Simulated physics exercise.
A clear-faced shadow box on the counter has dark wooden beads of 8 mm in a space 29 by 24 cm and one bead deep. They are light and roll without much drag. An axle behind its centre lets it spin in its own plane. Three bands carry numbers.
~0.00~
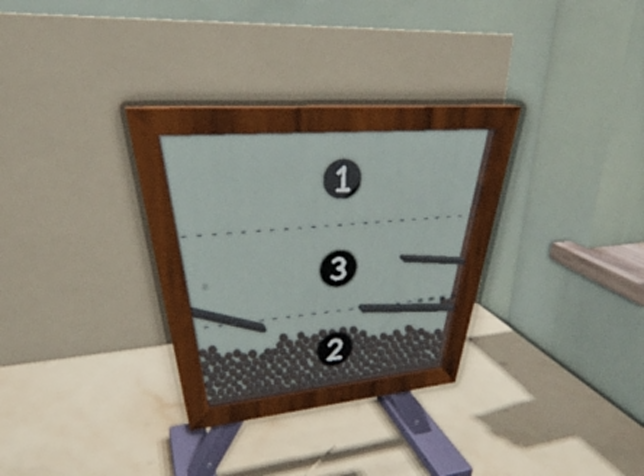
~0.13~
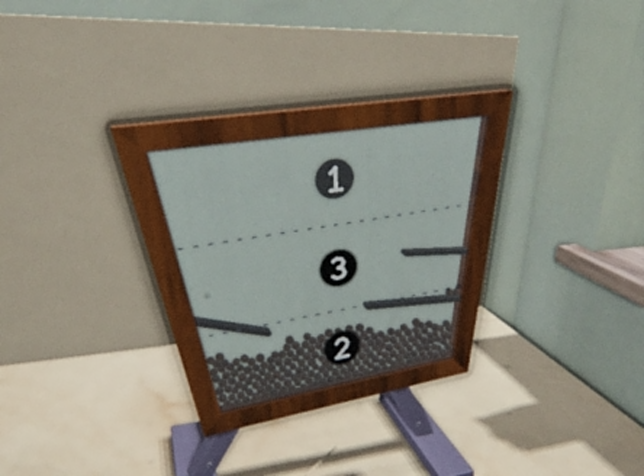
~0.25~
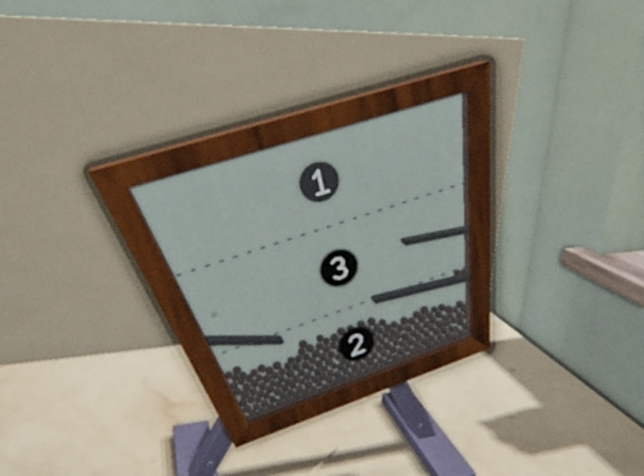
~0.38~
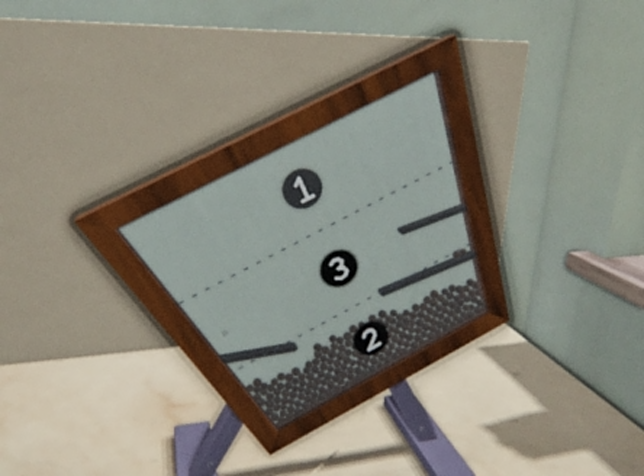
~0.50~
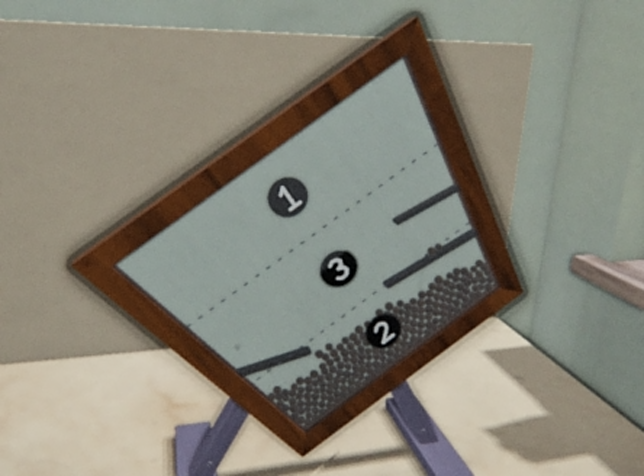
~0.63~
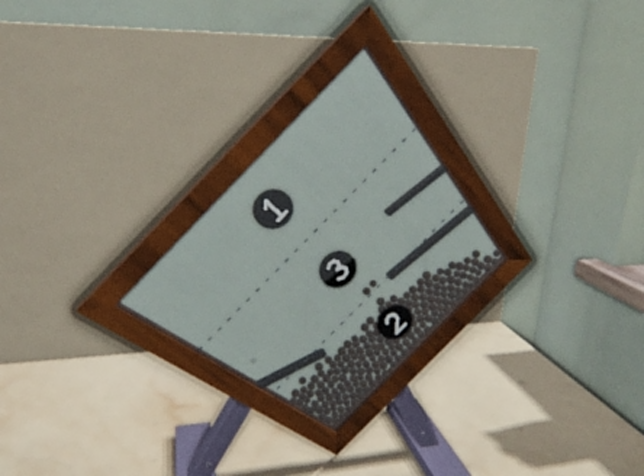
At the start, a wooden-framed, clear-faced box stands nearly level on a counter, with small dark beads heaped along its bottom below three numbered bands. The box then turns steadily anticlockwise, its right side rising, until it is steeply tilted, while the beads shift and bank along its slanted lower edge.
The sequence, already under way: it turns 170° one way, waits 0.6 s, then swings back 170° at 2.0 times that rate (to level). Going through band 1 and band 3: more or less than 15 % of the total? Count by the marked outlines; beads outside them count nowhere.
No. 1: Less, no. 3: Less than 15 %.
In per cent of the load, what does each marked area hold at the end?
Band 1: 0; band 2: 100; band 3: 0.
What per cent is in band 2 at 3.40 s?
Some 20 per cent.
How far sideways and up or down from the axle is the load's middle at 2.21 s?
About 9 cm right and 5 cm below.
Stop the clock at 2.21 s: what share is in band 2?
Roughly 30 per cent.
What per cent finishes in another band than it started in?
Some 0 per cent.
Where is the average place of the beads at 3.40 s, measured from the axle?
Some 5 cm left and 9 cm below.
After 2.21 s, it stands 170° anticlockwise; the beads' middle is 9 cm right of and 5 cm below the centre; no. 1, 55 %, no. 2, 30 %, no. 3, 15 %.
After 3.40 s, it stands 85° anticlockwise; the beads' middle is 5 cm left of and 9 cm below the centre; no. 1, 65 %, no. 2, 20 %, no. 3, 10 %.
After 3.99 s, it stands level; the beads' middle is 8 cm left of and 5 cm below the centre; no. 1, 5 %, no. 2, 55 %, no. 3, 40 %.
All still by 5.3 s, it stands level; no. 1, 0 %, no. 2, 100 %, no. 3, 0 %.
